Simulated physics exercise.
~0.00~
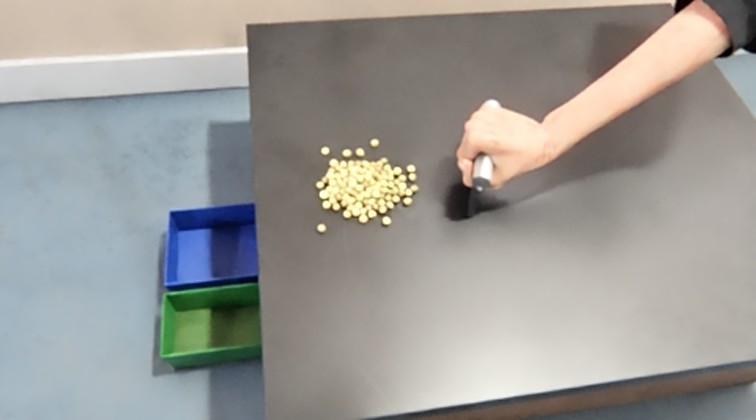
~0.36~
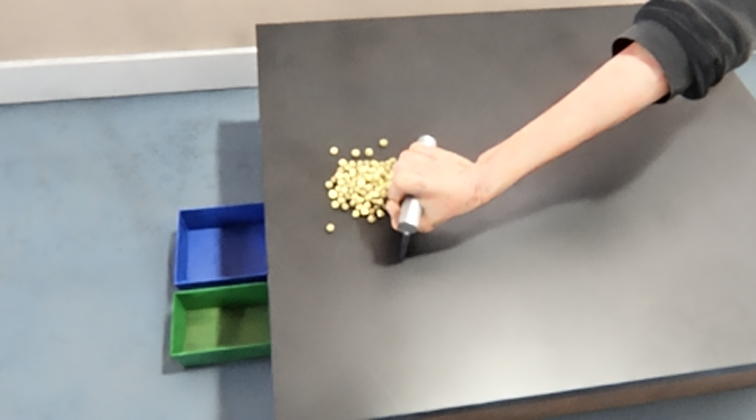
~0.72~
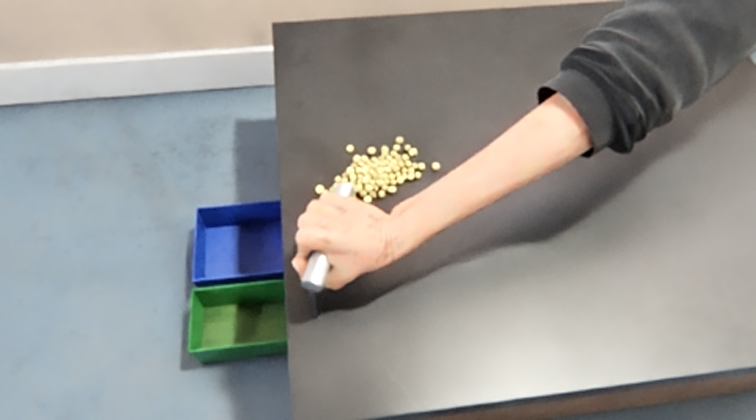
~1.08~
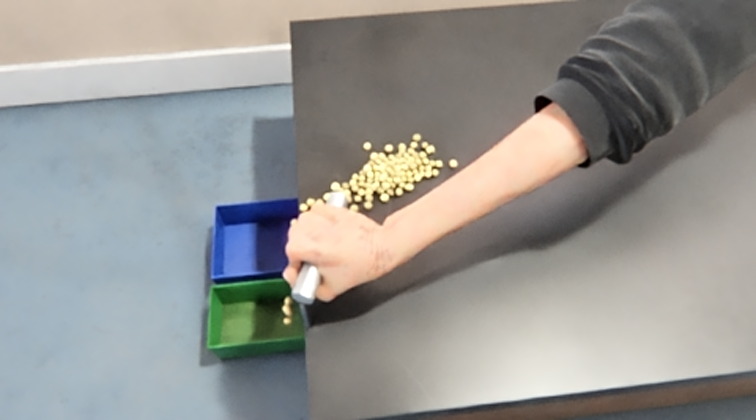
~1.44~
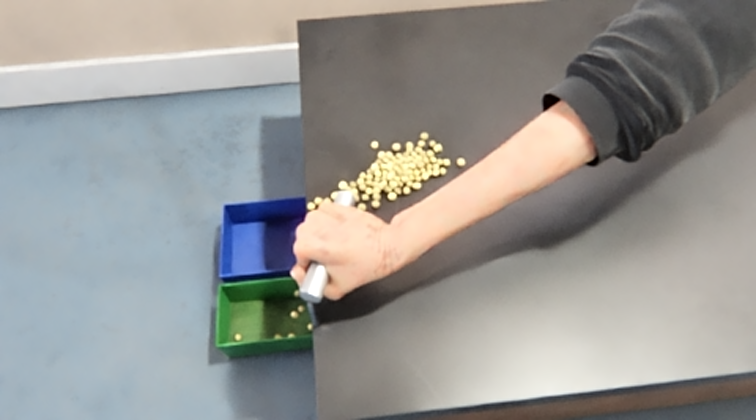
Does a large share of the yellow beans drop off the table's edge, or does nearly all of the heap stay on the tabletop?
Nearly all of the heap stays on the tabletop. Only a few beans drop into the green tin, and none land in the blue tin or miss the tins.
